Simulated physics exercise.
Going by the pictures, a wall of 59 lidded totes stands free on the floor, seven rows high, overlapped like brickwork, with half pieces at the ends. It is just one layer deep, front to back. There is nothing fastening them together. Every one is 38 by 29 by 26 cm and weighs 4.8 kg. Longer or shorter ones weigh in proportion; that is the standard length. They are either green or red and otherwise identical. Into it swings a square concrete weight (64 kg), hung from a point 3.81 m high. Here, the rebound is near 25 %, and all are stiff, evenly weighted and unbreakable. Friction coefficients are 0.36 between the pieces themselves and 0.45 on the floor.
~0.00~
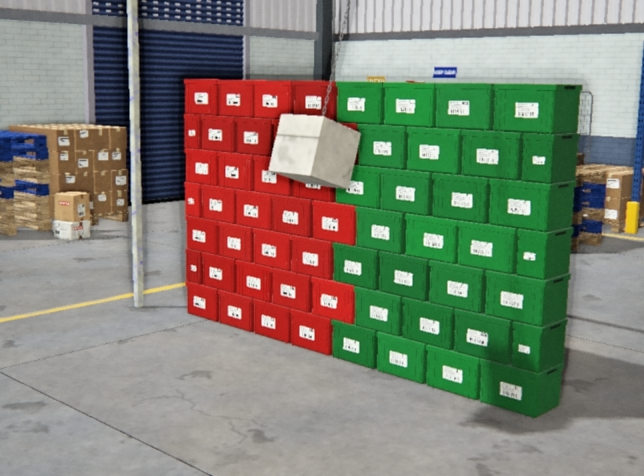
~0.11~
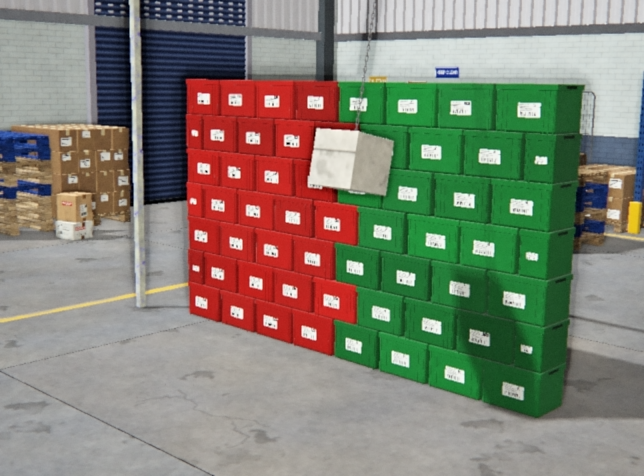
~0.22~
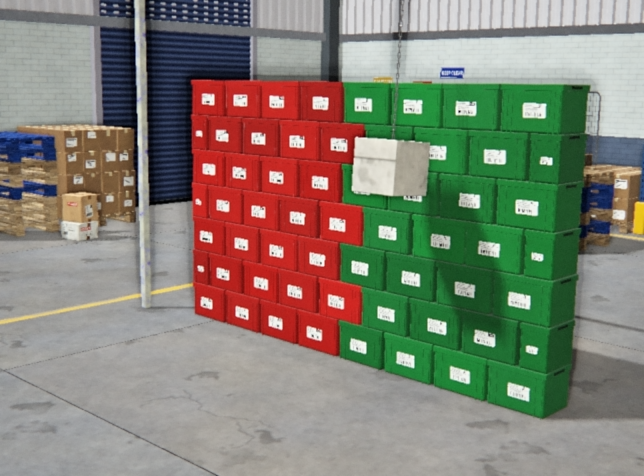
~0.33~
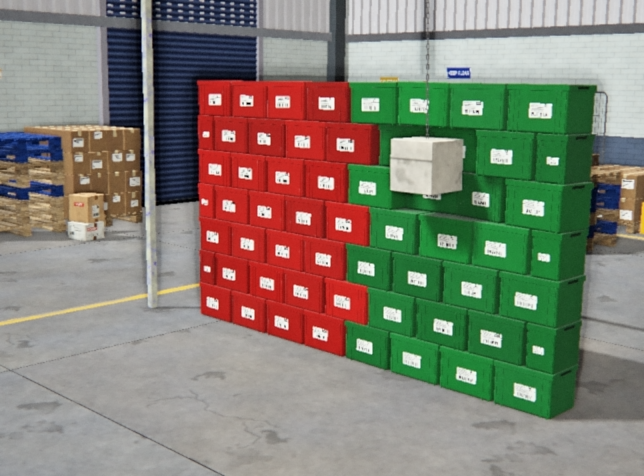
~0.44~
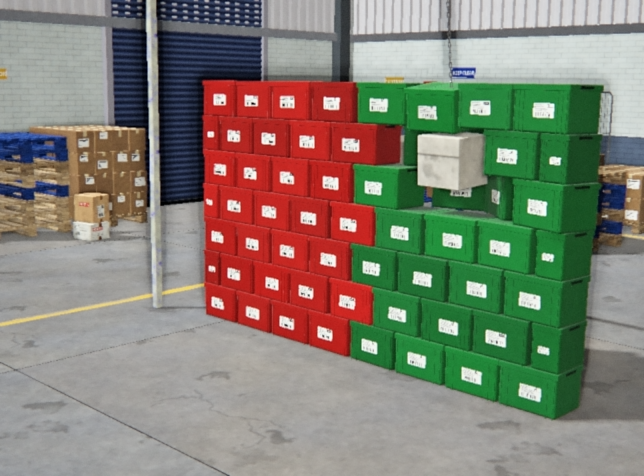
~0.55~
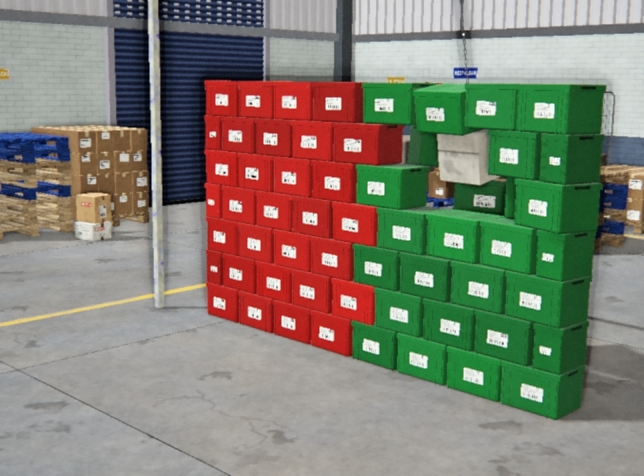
A wall of red boxes on the left and green boxes on the right, stacked like brickwork, stands on the concrete floor of a warehouse, seen from the front at a slight angle. Cartons on pallets, a pole and a blue shutter stand around it. As the camera pans slightly, a hanging pale block swings rightward into the green side, shoving several boxes out of line and opening a gap.
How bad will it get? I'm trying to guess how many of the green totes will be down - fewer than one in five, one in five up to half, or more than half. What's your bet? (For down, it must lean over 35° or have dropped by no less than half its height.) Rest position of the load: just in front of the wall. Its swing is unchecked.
I would say one in five up to half.
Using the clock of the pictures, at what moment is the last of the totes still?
Close to 3.0 s.
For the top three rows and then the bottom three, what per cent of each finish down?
Top: 30%, bottom: 0%.
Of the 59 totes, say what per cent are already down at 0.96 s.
It's 5 percent at that point.
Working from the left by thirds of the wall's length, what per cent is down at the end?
Left 0 %, middle 10 %, right 30 %.
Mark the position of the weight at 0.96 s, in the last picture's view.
At about (509, 132).
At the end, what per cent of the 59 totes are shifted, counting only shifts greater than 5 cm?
Result: 15 per cent.
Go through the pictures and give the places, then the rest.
In the first picture (each place is the centre of the face we see best; the camera pans a little), weight (306, 145) line 17° before plumb; top green tote (523, 108); top red tote (313, 101); all as stacked.
In the second picture, weight (343, 159) line 11° before plumb; top green tote (525, 108).
In the third picture, weight (384, 167) line 4° before plumb; top green tote (530, 109).
In the fourth picture, weight (421, 168) line 2° past plumb; top green tote (536, 109); 4 have shifted.
In the fifth picture, weight (448, 164) line 7° past plumb; top green tote (540, 109); steepest lean 8°, the tote at (429, 111); 10 have shifted.
In the sixth picture, weight (468, 160) line 12° past plumb; top green tote (541, 109); top red tote (333, 102); 1 of the 28 green totes down, 11 disturbed in all.
By 0.96 s, line 22° past plumb; 4 of the 28 green totes down (4 of 59 in all colours); top green tote moved 40 mm.
By 1.54 s, line 14° past plumb; 8 of the 28 green totes down (8 of 59 in all colours); top green tote moved 8 cm.
When it is over (3.4 s), line 4° before plumb; 8 of the 28 green totes down (8 of 59 in all colours); top green tote moved 8 cm; top red tote unmoved. That is 29 per cent. In pixels of the last frame, middles, top green tote near (574, 109), top red tote near (347, 102).
